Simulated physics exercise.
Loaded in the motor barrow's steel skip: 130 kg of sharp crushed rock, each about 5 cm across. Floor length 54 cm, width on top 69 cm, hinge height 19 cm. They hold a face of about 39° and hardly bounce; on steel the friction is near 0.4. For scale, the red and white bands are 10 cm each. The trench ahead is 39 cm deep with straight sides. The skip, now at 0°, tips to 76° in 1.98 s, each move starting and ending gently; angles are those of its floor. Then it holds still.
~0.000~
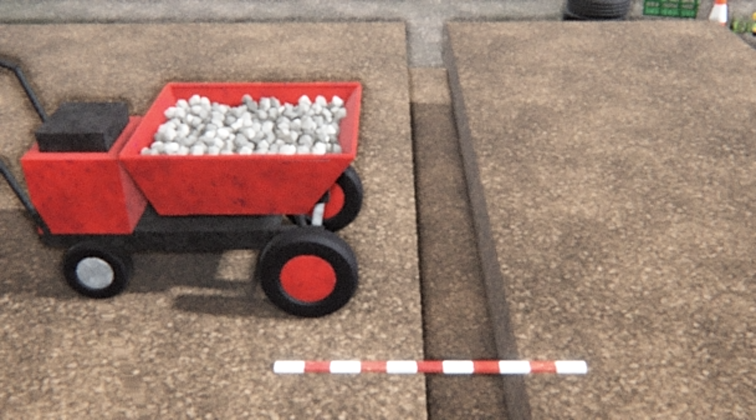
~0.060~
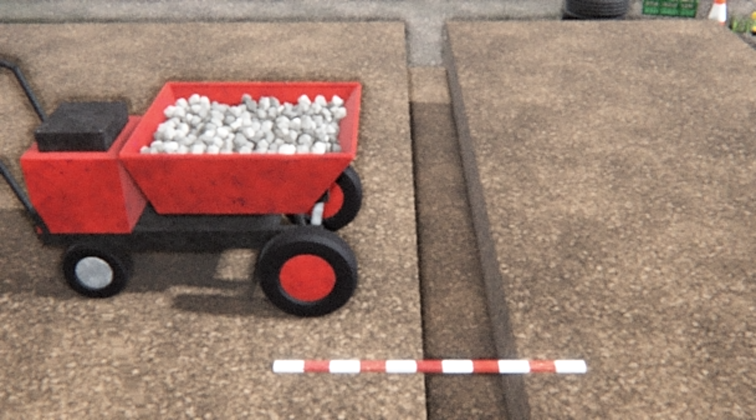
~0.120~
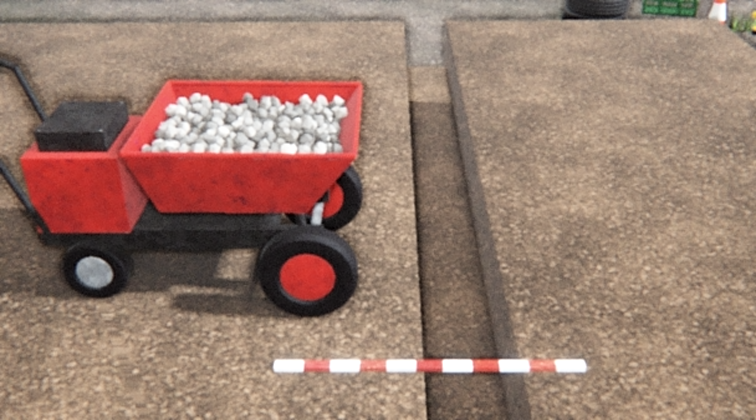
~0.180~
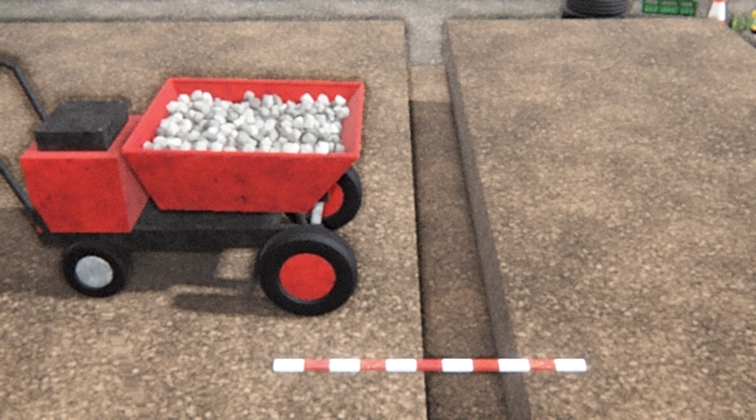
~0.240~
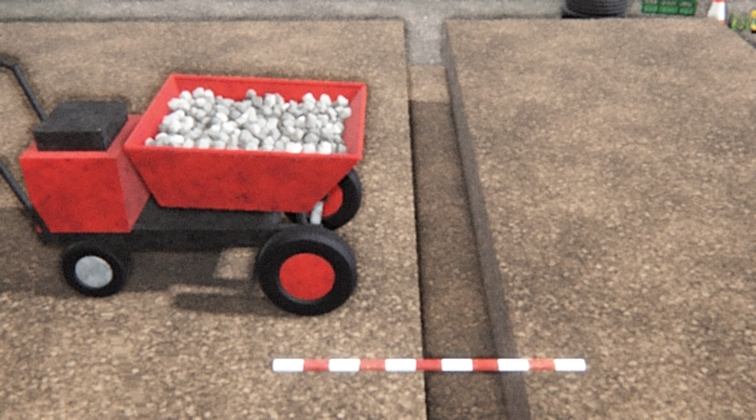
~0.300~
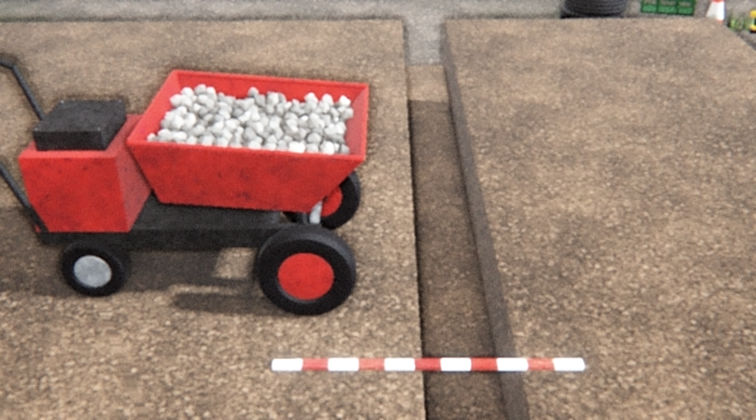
The footage shows a red motor barrow with its skip full of pale stones standing beside a straight trench, a red-and-white banded pole lying across it; the skip starts level, then tilts slightly, its left end rising a little.
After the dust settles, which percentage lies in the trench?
Close to 93 in a hundred.
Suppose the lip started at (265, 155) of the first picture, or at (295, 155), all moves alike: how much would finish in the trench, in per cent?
Near 50 per cent from the first place, 95 from the second.
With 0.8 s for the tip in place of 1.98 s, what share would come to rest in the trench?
In that case some 80 per cent.
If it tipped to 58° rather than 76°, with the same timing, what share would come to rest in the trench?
It would be near 20 per cent.
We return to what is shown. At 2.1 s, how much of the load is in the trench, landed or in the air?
About 40 per cent by then.
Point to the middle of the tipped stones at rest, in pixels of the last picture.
Near (464, 320).
After 1.5 s the floor is at 64°; 99 % in the skip, 1 % in the trench; the foremost stones are at (462, 229).
After 2.1 s the floor is at 76°; 54 % in the skip, 42 % in the trench, 4 % past the trench; the foremost stones are at (545, 271).
After 2.4 s the floor is at 76°; 27 % in the skip, 67 % in the trench, 7 % past the trench; the foremost stones are at (572, 268).
After 4.4 s the floor is at 76°; 0 % in the skip, 93 % in the trench, 7 % past the trench; the foremost stones are at (573, 269).
